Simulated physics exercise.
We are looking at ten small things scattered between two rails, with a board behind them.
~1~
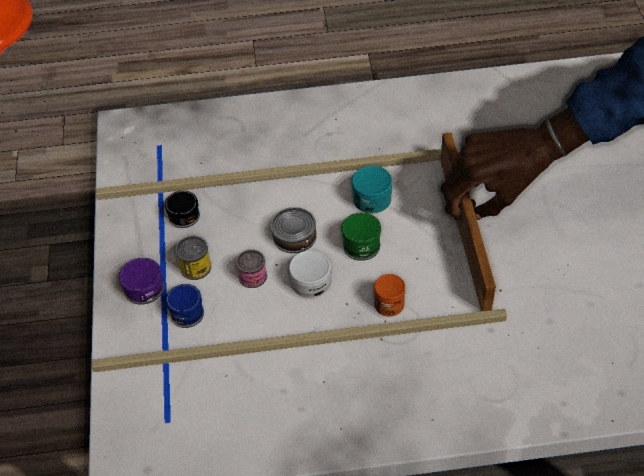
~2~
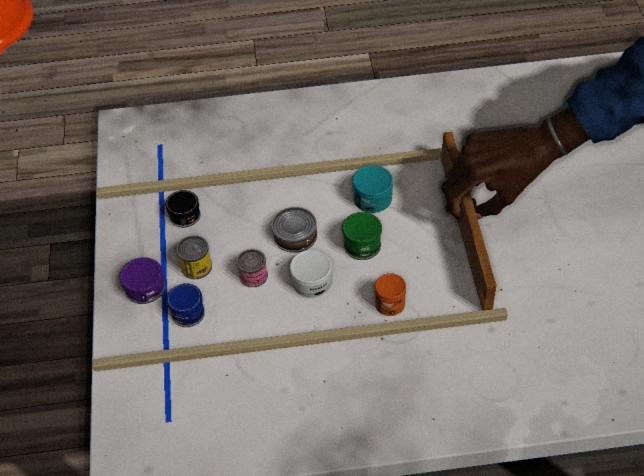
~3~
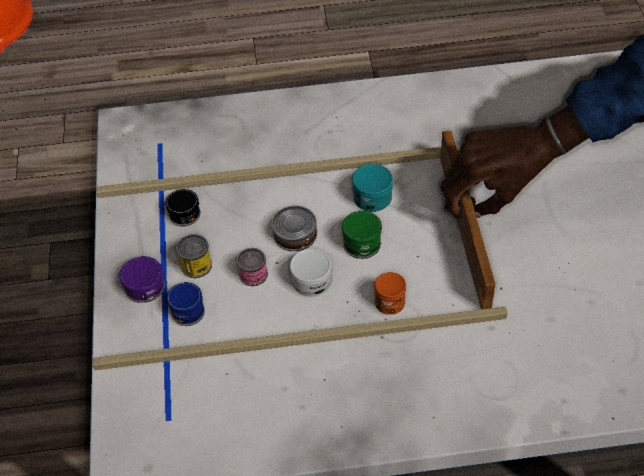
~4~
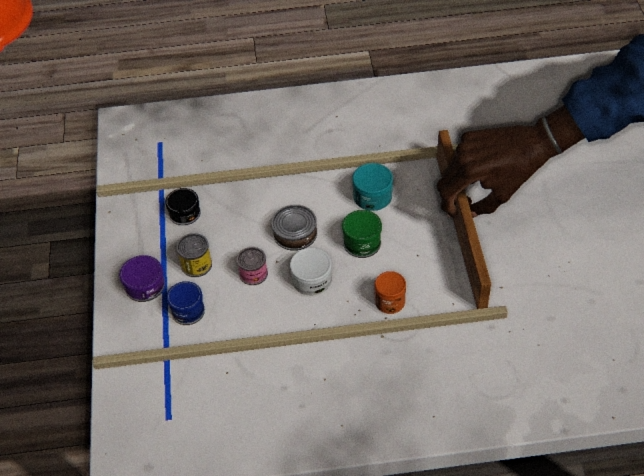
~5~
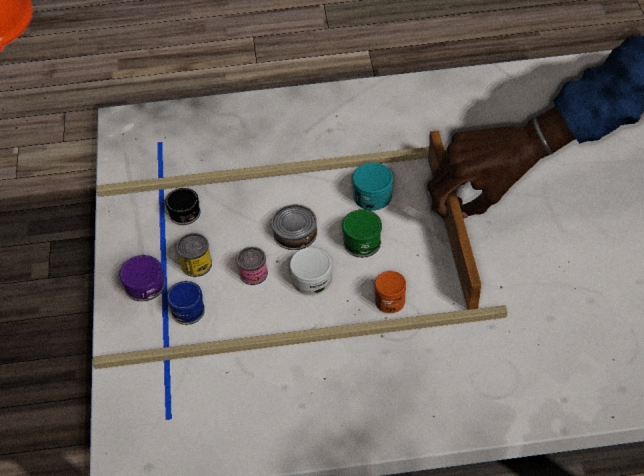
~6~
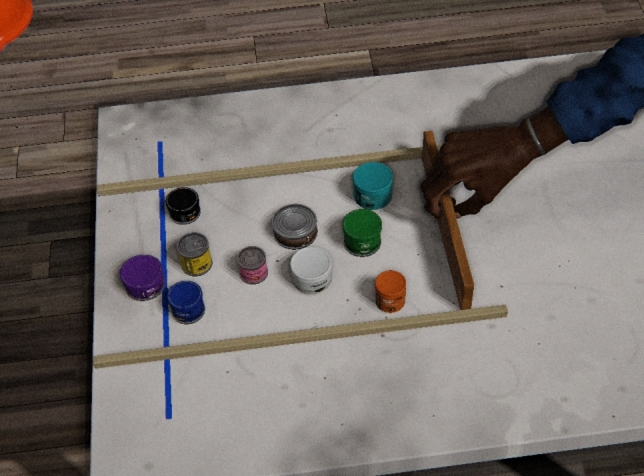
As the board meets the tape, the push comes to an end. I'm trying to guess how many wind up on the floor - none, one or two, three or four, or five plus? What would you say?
I would say one or two.
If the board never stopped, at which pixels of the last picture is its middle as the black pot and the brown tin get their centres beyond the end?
Points: About (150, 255) and about (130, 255).
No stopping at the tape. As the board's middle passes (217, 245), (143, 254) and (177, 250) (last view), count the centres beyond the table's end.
Taking the places in turn, the counts are 0, 3 and 0.
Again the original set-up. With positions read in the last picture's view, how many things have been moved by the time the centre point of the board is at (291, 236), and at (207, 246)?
First position 6; second position 10.
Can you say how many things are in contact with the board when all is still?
Looks like 4 of them, all told.
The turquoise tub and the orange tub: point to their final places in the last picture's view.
One is at about (141, 201), the other at about (149, 332).
A little later, none off yet; purple tin at rest near (143, 278); blue tin at rest near (186, 302); black pot at rest near (183, 206).
Next, none off yet; purple tin shifted a little near (128, 283); blue tin shifted about its own width near (159, 316); black pot shifted about its own width near (152, 201).
When it is over, the number that fall off is one or two; down, purple tin.
